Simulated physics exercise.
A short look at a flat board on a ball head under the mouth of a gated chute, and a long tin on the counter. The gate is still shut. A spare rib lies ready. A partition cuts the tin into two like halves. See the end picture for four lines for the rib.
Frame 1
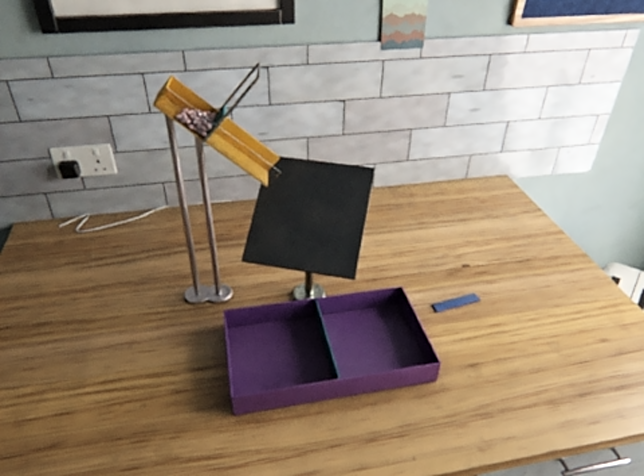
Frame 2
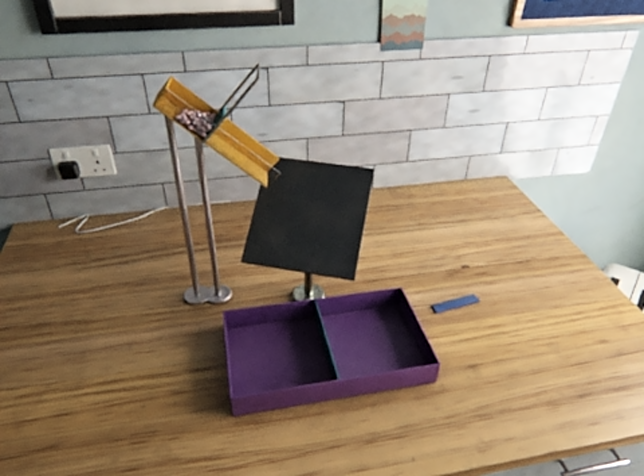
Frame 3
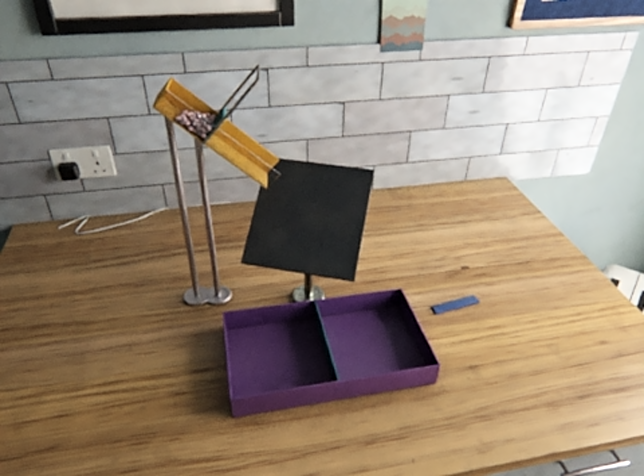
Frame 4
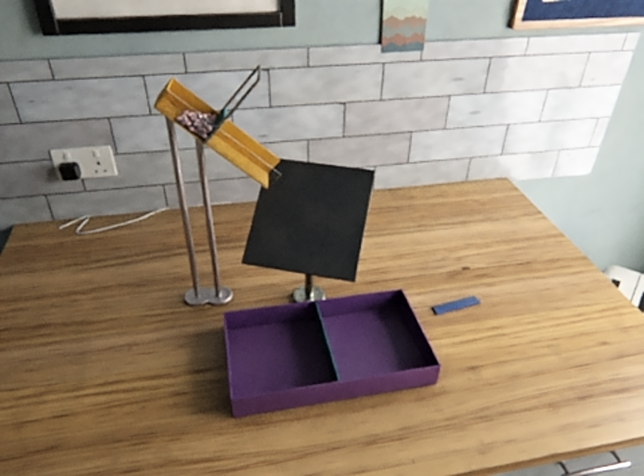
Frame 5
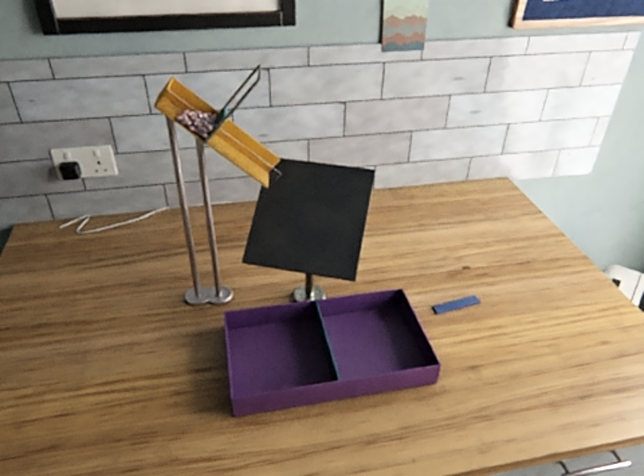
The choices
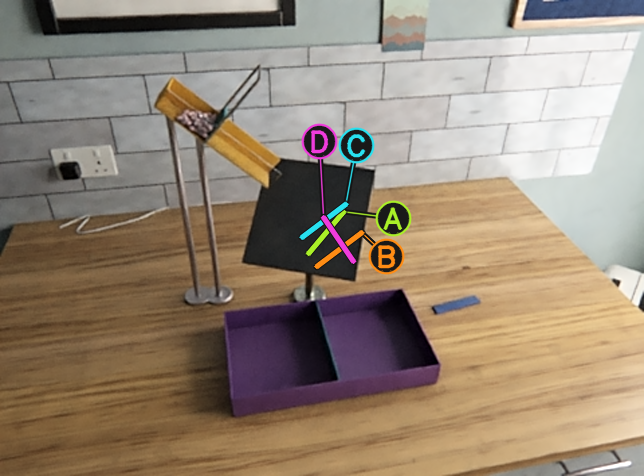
A divided purple tin sits still below a tilted black board and a loaded yellow chute.
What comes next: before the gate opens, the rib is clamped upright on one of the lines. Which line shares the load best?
The answer is line D.
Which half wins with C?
Left.
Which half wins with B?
Left.
On the marked copy, line A from (343, 211) to (308, 253); line B from (361, 232) to (316, 266); line C from (345, 204) to (302, 237); line D from (323, 217) to (353, 261).
Choosing A, of what is caught, all but a few in the left half, a small share in the right.
Choosing B, of what is caught, all but a few in the left half, only a few in the right.
Choosing C, of what is caught, all but a few in the left half, a small share in the right.
Choosing D, of what is caught, close to a third in the left half, close to two thirds in the right.
